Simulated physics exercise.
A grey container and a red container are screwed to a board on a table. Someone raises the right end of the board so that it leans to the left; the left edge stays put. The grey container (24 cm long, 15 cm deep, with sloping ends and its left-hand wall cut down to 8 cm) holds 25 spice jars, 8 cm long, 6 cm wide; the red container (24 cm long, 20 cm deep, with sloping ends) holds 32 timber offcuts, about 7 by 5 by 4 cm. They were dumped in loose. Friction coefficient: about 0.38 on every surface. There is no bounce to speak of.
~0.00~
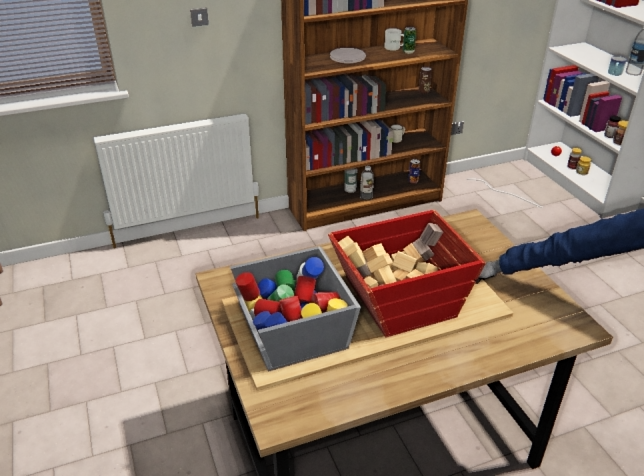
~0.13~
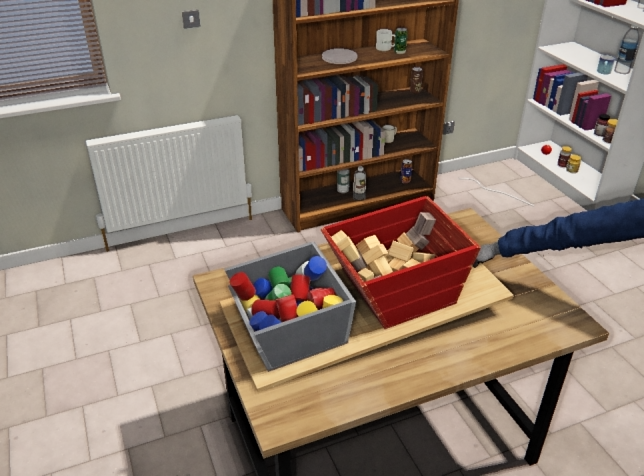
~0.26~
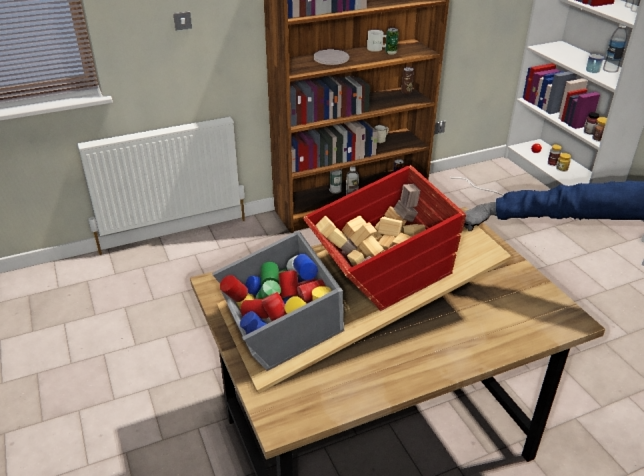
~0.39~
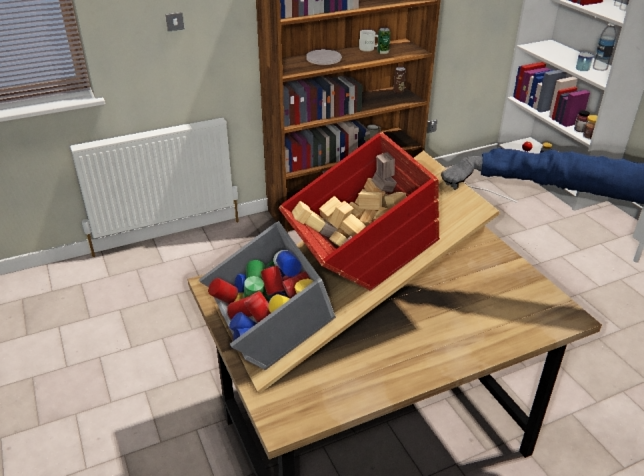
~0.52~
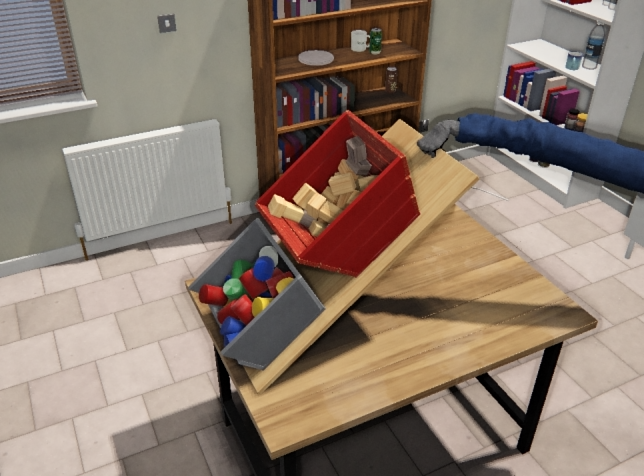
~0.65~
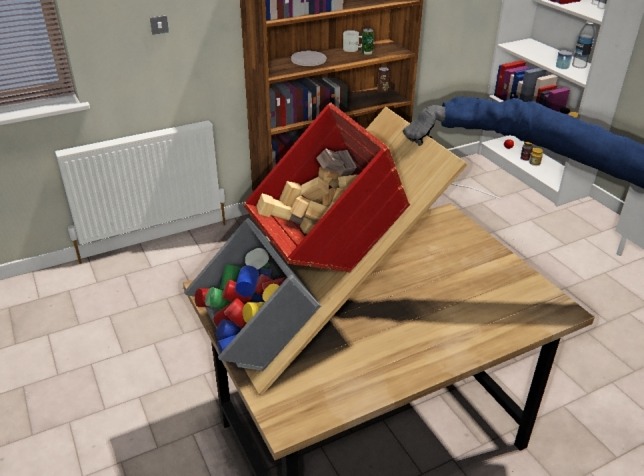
A blue-sleeved arm steadily raised the right end of a board on a wooden table, tilting the red container of wooden blocks and the grey one of colourful jars steeply to the left.
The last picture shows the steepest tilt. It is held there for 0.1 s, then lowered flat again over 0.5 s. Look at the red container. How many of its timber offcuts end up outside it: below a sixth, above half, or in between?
It sheds less than a sixth of them.
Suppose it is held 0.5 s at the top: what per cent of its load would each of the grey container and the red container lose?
In that case grey container 0, red container 0 per cent.
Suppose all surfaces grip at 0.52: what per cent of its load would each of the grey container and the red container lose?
Then grey container 10, red container 0 per cent.
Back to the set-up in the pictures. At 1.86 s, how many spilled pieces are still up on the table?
About 0.
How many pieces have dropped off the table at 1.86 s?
Roughly 1.
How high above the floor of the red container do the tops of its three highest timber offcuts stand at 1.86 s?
Some 14 cm.
After 0.84 s, tilt 39°; grey container 24 in, 1 out and red container 32 in, 0 out.
After 1.08 s, tilt 12°; grey container 24 in, 1 out and red container 32 in, 0 out.
After 1.42 s, tilt 0°; grey container 24 in, 1 out and red container 32 in, 0 out.
Final count (at 1.86 s), grey container 24 in, 1 out and red container 32 in, 0 out. Asked share, 0 of 32, 0 per cent.
